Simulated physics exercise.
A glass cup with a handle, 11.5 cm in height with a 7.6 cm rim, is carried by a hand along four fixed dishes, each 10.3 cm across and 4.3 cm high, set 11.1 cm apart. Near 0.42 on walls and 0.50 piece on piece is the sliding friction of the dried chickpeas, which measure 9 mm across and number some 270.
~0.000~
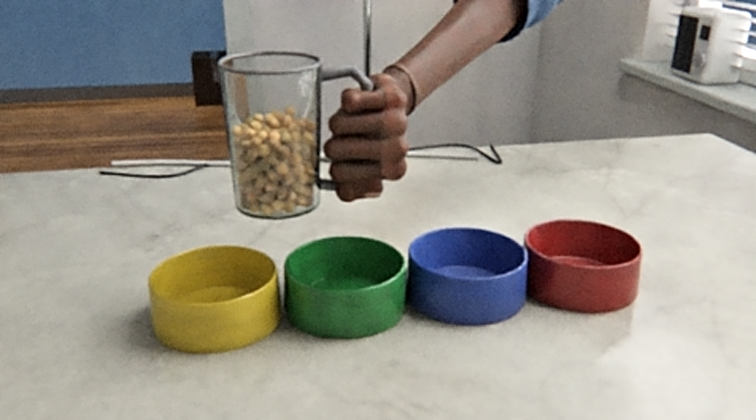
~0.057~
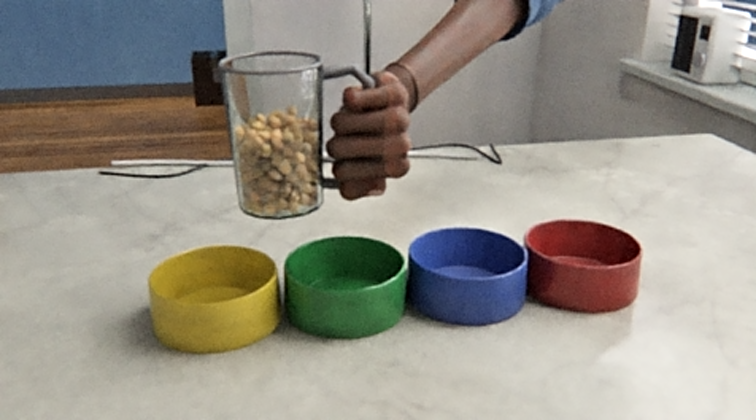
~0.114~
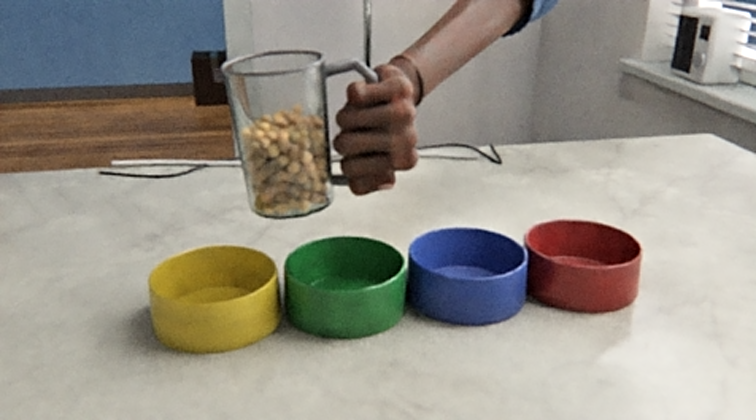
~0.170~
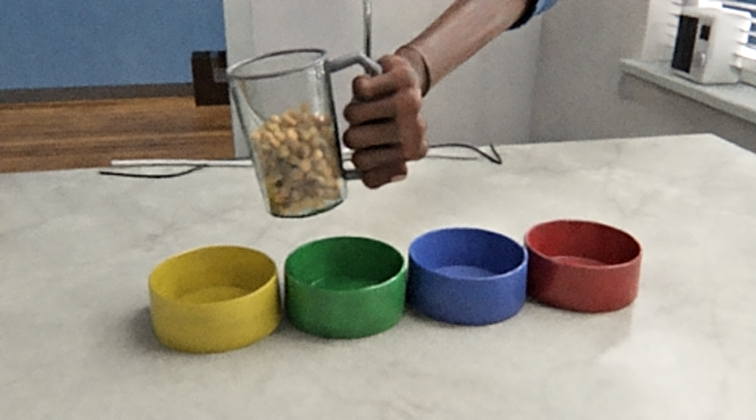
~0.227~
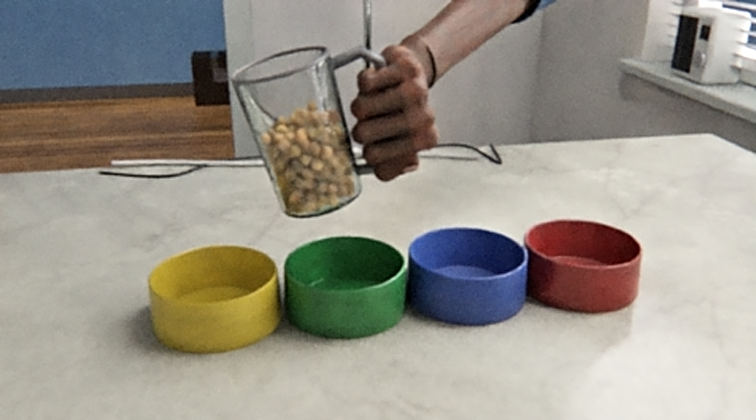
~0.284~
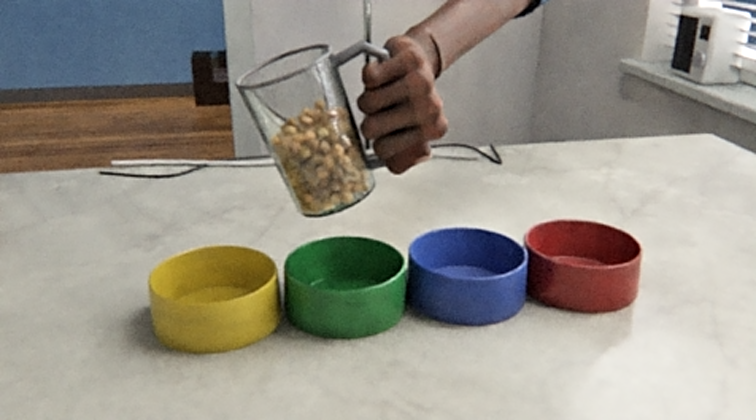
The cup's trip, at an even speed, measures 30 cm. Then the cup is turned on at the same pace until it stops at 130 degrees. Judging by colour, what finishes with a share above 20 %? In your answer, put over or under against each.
Red - under; blue - over; green - under; yellow - under; counter - under.
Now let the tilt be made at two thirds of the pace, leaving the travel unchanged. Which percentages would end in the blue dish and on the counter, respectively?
Shares: Blue 60, counter 10.
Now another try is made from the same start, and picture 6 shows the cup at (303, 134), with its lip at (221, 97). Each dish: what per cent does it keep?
Per cent kept: Red 0, blue 0, green 100, yellow 0.
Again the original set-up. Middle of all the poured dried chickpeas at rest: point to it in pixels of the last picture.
Look around (450, 279) in the last picture.
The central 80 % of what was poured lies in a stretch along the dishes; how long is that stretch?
I'd put it near 12 cm.
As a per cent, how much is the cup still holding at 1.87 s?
I reckon around 0 per cent.
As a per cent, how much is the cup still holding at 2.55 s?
About 0 per cent.
After 1.23 s, tilt 102 degrees; cup holds 100 %.
After 1.87 s, tilt 130 degrees; cup holds 0 %, blue 80 %, green 15 %.
After 2.55 s, tilt 130 degrees; cup holds 0 %, blue 80 %, green 15 %.
By 2.8 s all is still; red 0 %, blue 80 %, green 15 %, yellow 0 %, counter 5 %.
